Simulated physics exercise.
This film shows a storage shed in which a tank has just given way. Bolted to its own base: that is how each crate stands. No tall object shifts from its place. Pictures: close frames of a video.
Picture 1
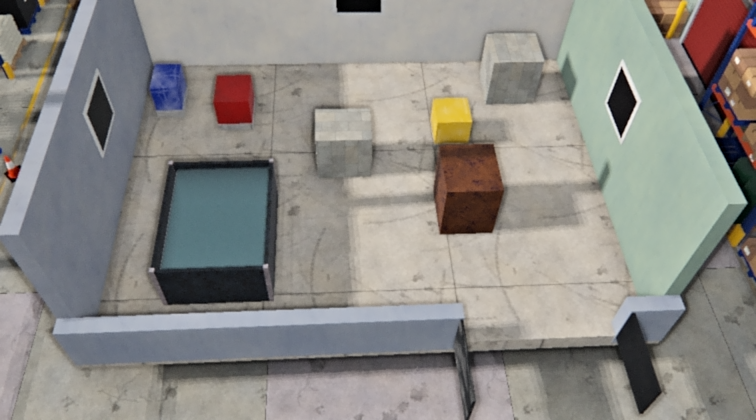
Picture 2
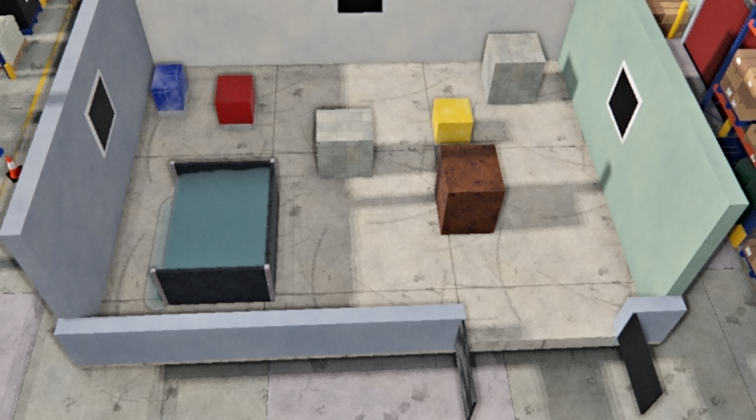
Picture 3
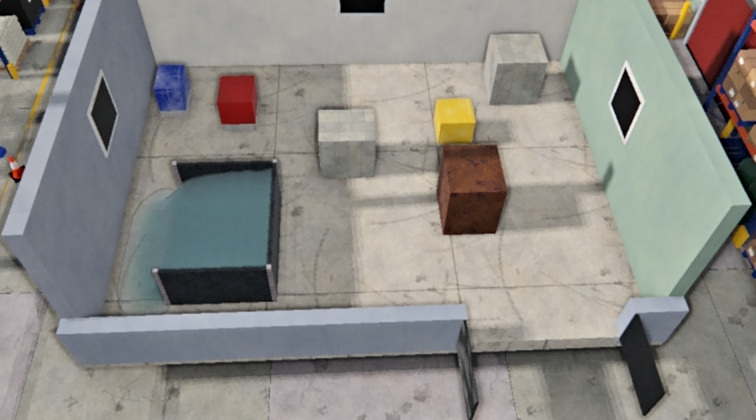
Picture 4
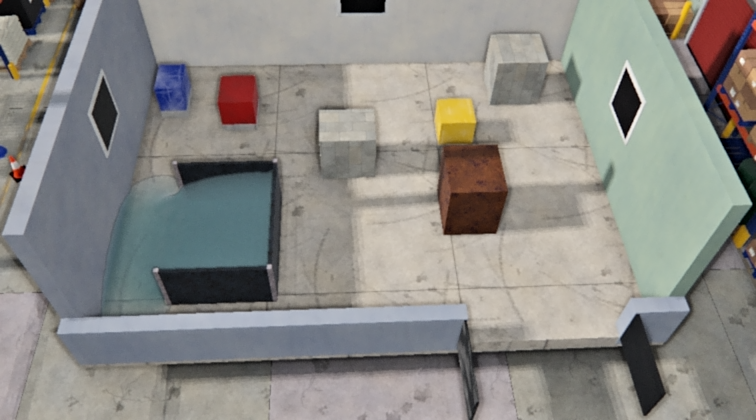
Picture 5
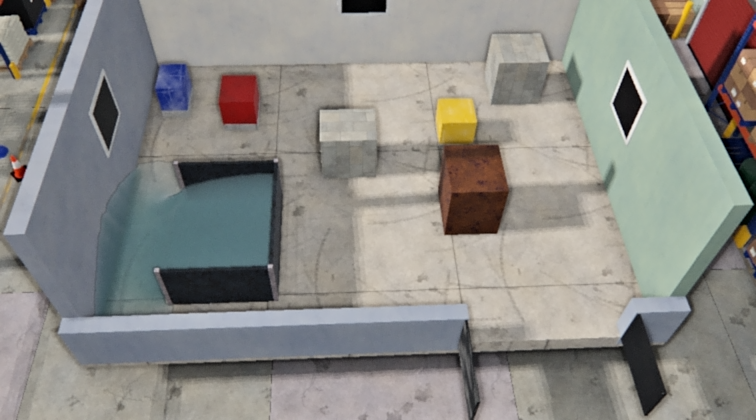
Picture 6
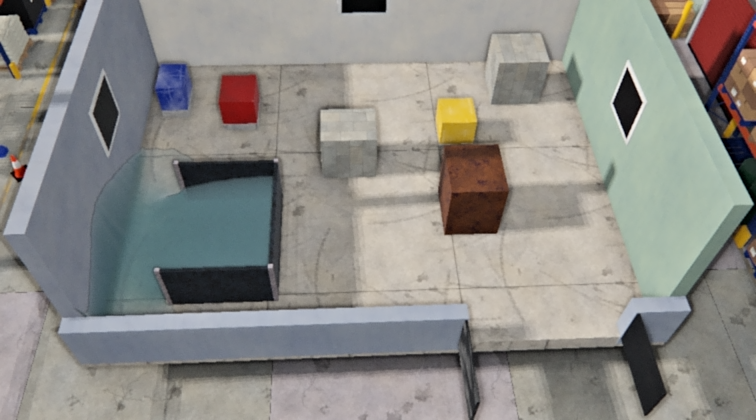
A tank of blue-green water opens on its left side and water spreads to the wall.
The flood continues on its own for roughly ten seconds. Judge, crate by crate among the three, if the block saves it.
Blue crate: Block fails, wet; red crate: Block fails, wet; yellow crate: Block fails, wet.
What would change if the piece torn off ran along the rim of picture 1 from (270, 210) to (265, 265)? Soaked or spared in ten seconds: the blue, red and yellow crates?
Result: Blue is not reached; red is not reached; yellow is swamped.
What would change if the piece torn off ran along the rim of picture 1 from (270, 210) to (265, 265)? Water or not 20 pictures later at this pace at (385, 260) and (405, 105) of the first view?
Note, points in order: Soaked; soaked.
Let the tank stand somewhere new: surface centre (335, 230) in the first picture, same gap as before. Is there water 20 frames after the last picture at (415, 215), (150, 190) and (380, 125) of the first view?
Untouched, submerged, untouched.
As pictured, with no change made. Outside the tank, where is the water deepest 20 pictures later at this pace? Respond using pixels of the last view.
Somewhere around pixel (159, 68).
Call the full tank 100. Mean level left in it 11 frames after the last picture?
Roughly 28 %.
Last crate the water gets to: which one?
It would be the yellow crate.
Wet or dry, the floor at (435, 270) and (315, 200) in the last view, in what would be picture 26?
Going in order, I'd say drenched for the first and clear for the second.
A moment on, water covers 15 % of the floor; the blue crate water round its plinth, the red crate not reached, the yellow crate not reached.
Next, water covers 25 % of the floor; the blue crate water round its plinth, the red crate water round its plinth, the yellow crate not reached.
Then, water covers 50 % of the floor; the blue crate water round its plinth, the red crate water round its plinth, the yellow crate not reached.
Later, water covers 85 % of the floor; the blue crate water round its plinth, the red crate water round its plinth, the yellow crate water round its plinth.
In the end, water covers 100 % of the floor; the blue crate was topped, the red crate was topped, the yellow crate was topped.
